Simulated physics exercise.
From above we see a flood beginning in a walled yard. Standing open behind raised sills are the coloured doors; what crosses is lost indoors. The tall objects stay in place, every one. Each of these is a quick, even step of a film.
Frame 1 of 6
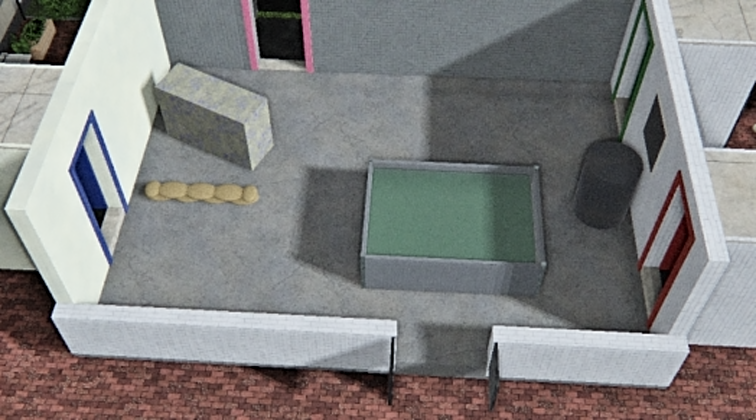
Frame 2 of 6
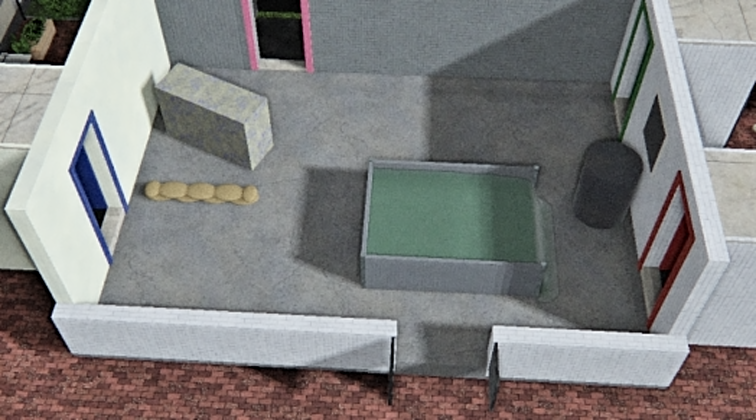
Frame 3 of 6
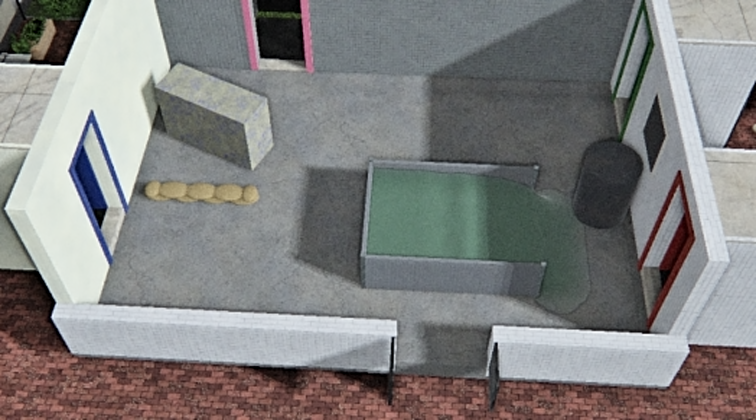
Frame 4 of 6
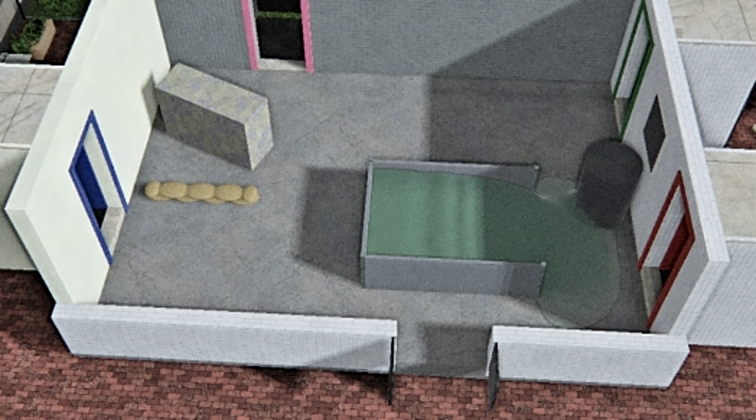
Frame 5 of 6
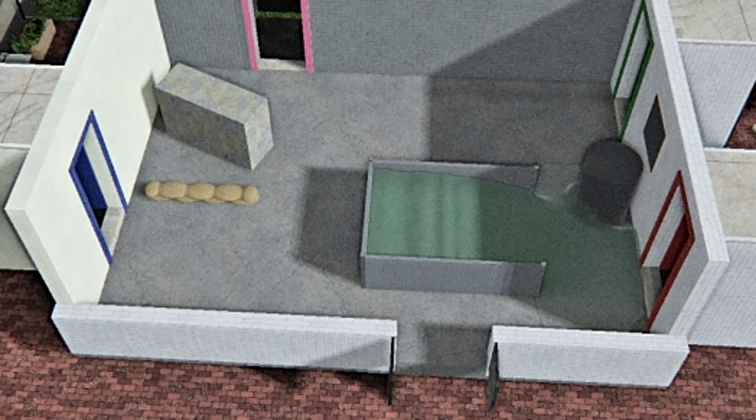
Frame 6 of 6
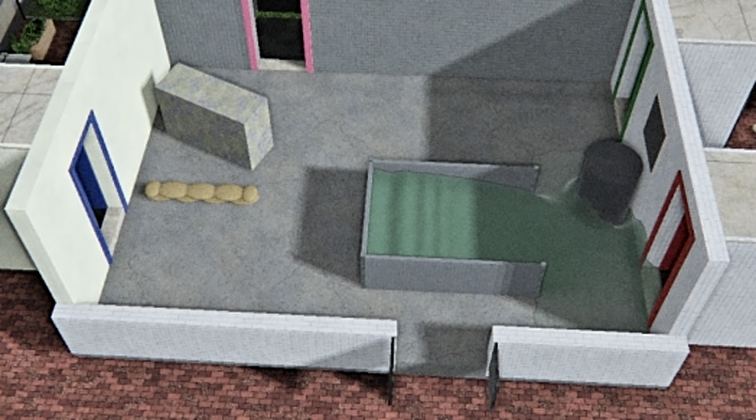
Green water pouring from the open right end of a grey tank, spreading across a walled yard and around a dark cylinder.
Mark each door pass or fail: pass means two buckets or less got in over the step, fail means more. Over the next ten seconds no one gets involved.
Blue door - pass, green door - pass, pink door - pass, red door - fail.
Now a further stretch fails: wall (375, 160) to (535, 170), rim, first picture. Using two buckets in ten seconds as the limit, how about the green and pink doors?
Lab note - green door tops the mark, pink door tops the mark.
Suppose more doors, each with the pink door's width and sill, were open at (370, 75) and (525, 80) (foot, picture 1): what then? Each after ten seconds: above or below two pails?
One after the other: Stays under, passes that mark.
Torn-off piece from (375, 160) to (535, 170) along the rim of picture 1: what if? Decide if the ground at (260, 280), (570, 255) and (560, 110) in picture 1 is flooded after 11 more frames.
Log: Point 1 unreached; point 2 unreached; point 3 inundated.
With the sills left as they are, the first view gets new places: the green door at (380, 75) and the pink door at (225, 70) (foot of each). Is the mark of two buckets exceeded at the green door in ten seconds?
Checking it, I find the green door escapes flooding.
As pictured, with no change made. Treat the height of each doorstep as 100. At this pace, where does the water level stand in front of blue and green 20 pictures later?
0 and 80 %, in that order.
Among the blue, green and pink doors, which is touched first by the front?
Call: The green one.
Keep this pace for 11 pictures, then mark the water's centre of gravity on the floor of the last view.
The centre of mass sits at about (521, 244).
A moment on, water covers 15 % of the floor; the blue door not reached, the green door wet at the sill, nothing in, the pink door not reached, the red door over two buckets in.
Next, water covers 25 % of the floor; the blue door not reached, the green door wet at the sill, nothing in, the pink door not reached, the red door far over two buckets in.
Then, water covers 45 % of the floor; the blue door not reached, the green door wet at the sill, nothing in, the pink door not reached, the red door far over two buckets in.
Later, water covers 80 % of the floor; the blue door wet at the sill, nothing in, the green door under two buckets in, the pink door wet at the sill, nothing in, the red door far over two buckets in.
In the end, water covers 90 % of the floor; the blue door wet at the sill, nothing in, the green door under two buckets in, the pink door under two buckets in, the red door far over two buckets in.
